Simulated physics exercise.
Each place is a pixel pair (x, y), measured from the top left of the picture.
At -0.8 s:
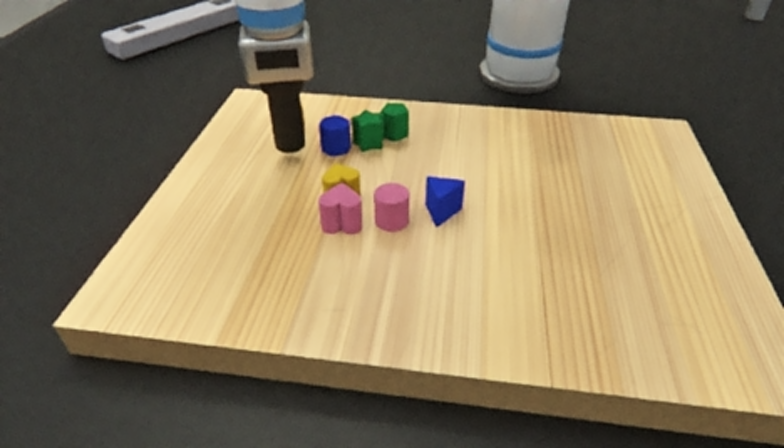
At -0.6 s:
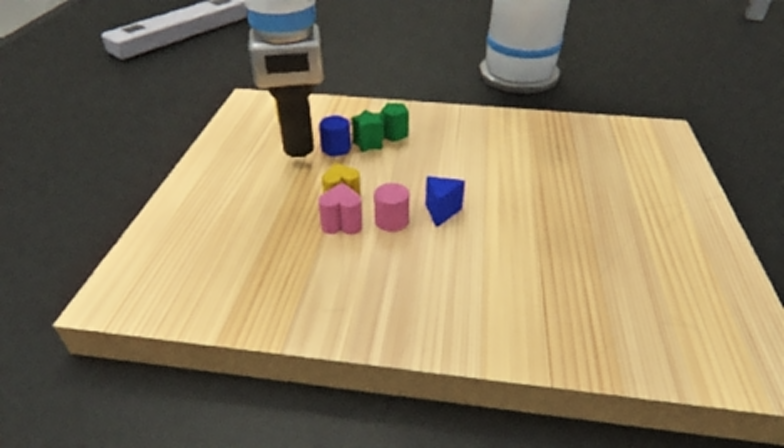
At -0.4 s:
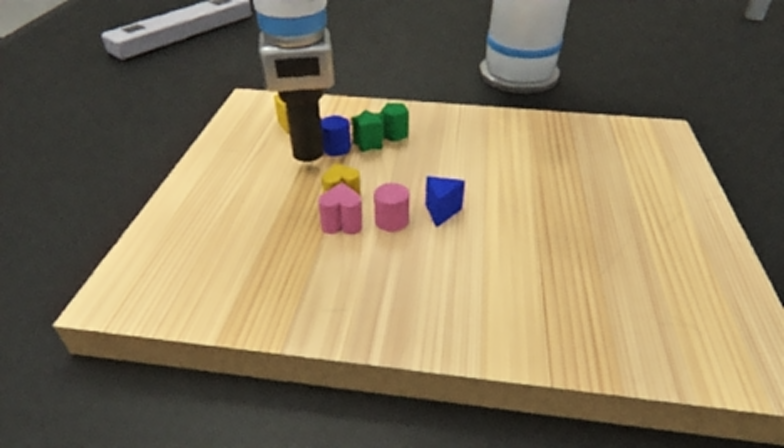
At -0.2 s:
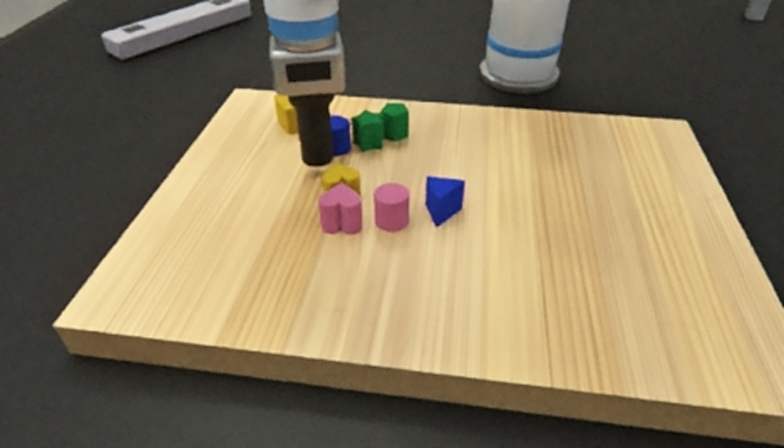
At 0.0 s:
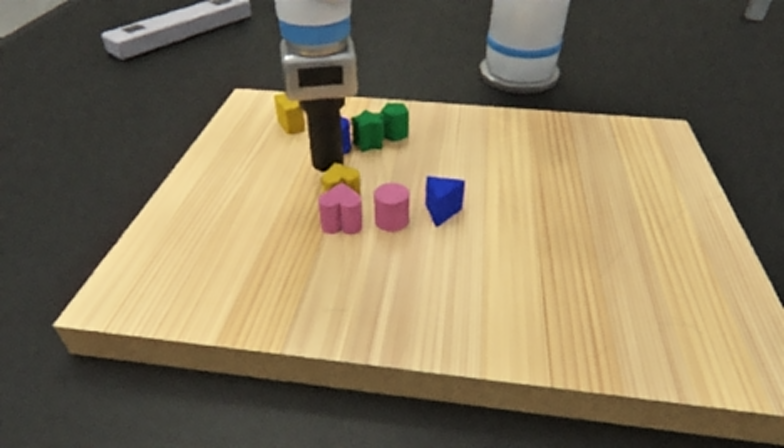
A robot arm with a dark rod moved slowly rightward and slightly nearer over a wooden board, passing in front of the blue cylinder, while the yellow, pink, green and blue blocks stayed still.
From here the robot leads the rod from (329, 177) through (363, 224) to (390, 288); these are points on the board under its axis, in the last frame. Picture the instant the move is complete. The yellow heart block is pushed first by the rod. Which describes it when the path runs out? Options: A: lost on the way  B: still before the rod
Option A.
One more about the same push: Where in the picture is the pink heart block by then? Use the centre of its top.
Expect it around (316, 242).
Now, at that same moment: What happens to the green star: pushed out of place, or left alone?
It sits in its place.
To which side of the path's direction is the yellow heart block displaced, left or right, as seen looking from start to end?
It heads right.
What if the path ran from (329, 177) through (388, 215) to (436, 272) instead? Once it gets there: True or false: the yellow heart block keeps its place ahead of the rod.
Answer: False.
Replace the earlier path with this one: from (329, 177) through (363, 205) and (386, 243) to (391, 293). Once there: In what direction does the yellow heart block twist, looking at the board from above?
It twists with the clock when seen from above.
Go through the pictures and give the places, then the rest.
Lower end of the rod (290, 145), tops of blocks, blue hexagonal block (334, 122), yellow heart block (340, 173), pink heart block (340, 196), green star (368, 117), pink round block (392, 192), in the first picture.
Rod (299, 149), blocks as before, in the second picture.
Rod (308, 154), blocks as before, in the third picture.
Rod (318, 159), blocks as before, in the fourth picture.
Rod (328, 164), blue hexagonal block partly hidden, yellow heart block (340, 173), pink heart block (340, 196), green star (368, 117), pink round block (392, 192), in the fifth picture.
The first path, step by step. One third of the way, rod (355, 193); yellow heart block (350, 200), turned 45° clockwise; pink heart block (334, 219), turned 20° clockwise.
Two thirds of the way, rod (371, 230); yellow heart block (354, 237), turned 105° clockwise; pink heart block (318, 239), turned 85° clockwise; pink round block (402, 198).
At the end, rod (390, 274); blue hexagonal block not moved; yellow heart block (348, 256), turned 140° clockwise; pink heart block (316, 242), turned 105° clockwise; green star not moved; pink round block (402, 198).
